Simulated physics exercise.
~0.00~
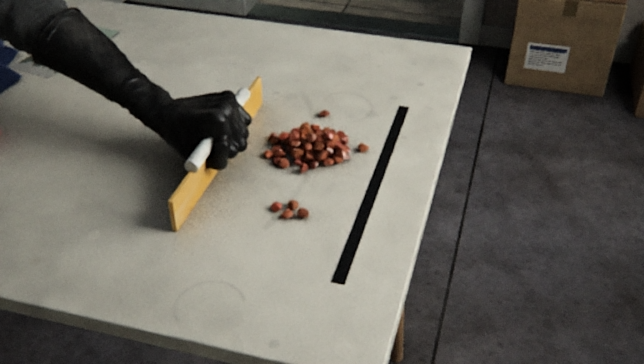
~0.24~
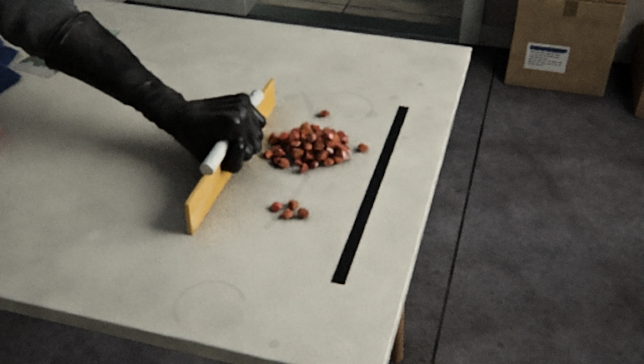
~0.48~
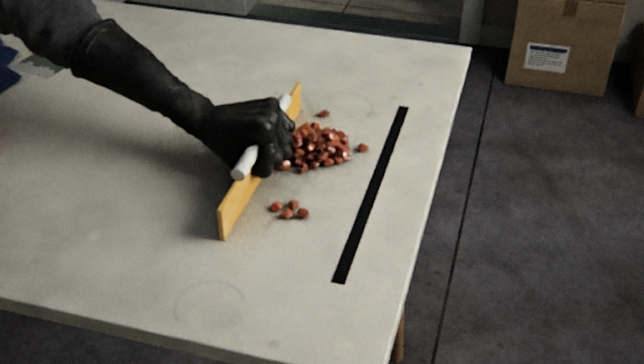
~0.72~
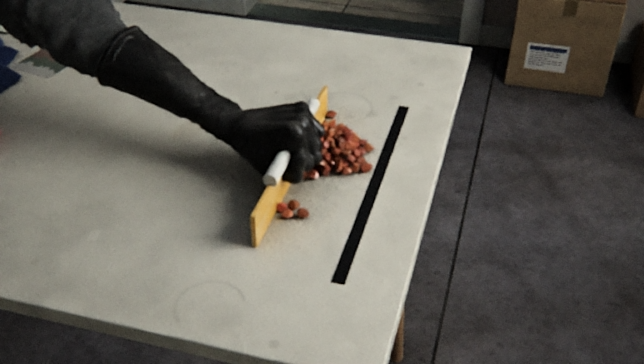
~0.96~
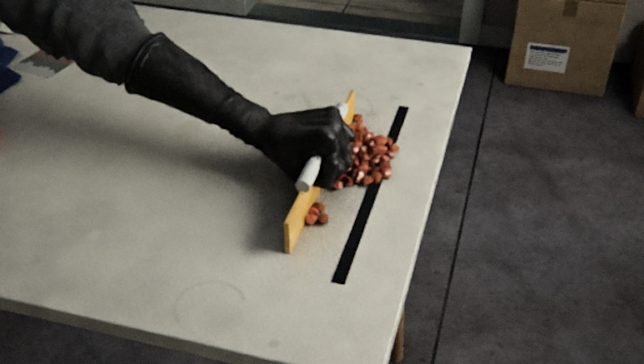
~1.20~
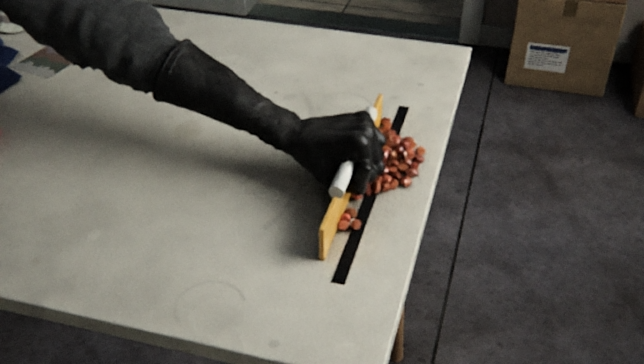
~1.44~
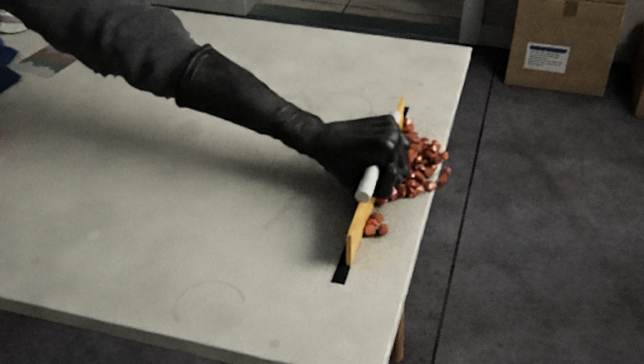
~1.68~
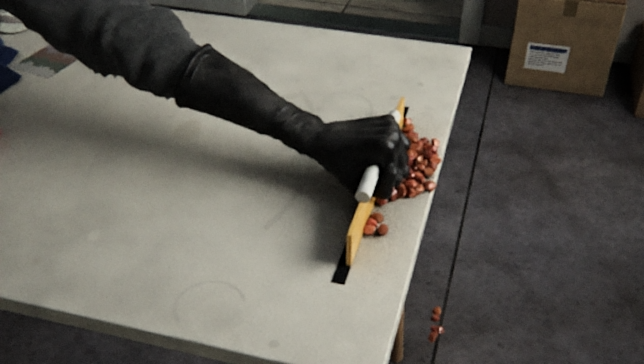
At first, a black-gloved hand holds a yellow scraper with a white handle upright on a pale table, left of a large heap and a small cluster of reddish-brown, nut-like pieces. The hand pushes the blade right, reaching the larger heap first and driving it ahead. Soon the blade gathers the small cluster too, and both slide toward and across the strip of black tape. The scraper stops at the tape, with the larger heap crowding the table's right edge. A few of its pieces drop to the dark floor, while the rest and the small cluster remain on the table.
